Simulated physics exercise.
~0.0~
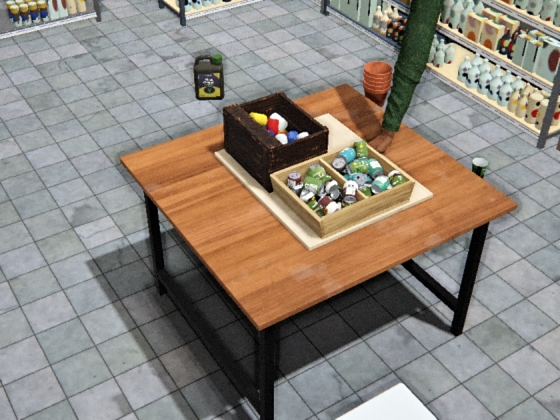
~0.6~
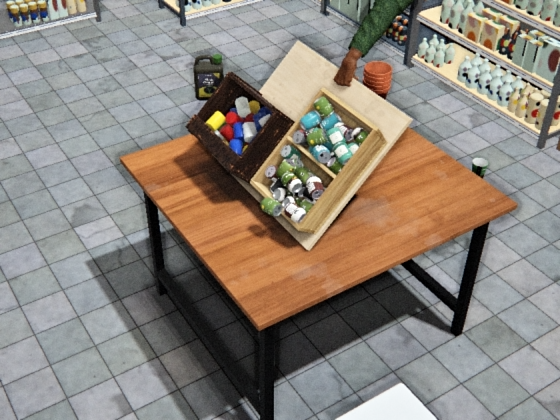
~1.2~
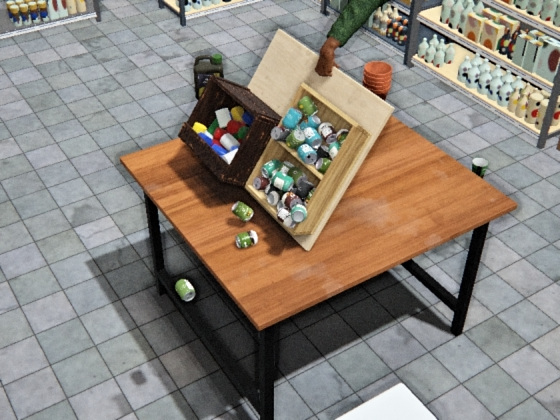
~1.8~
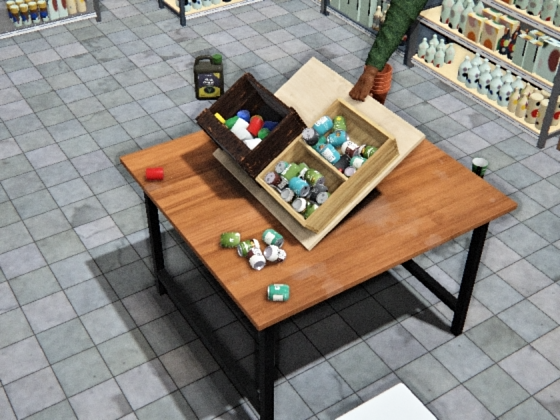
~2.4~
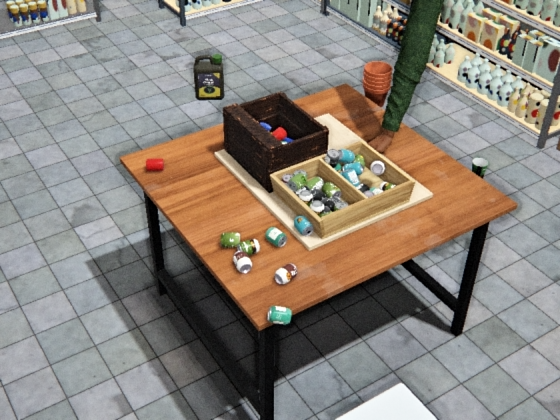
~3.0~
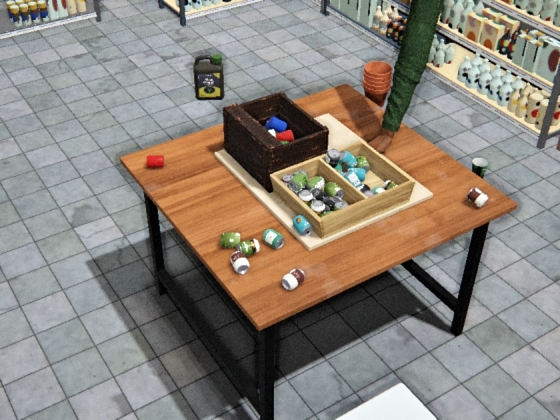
The clip opens on a wooden table where a dark tub of colourful jars and a pale wooden tub of small cans sit on a plywood board. A green-sleeved arm lifts the board's far side, tipping it steeply to the left so the contents slide. As the tilt steepens, cans tumble from the wooden tub, one dropping past the table's edge. The board starts back down with more cans scattered below it and a red jar lying at the left. It settles flat, leaving several cans on the tabletop, while both tubs still hold many pieces.
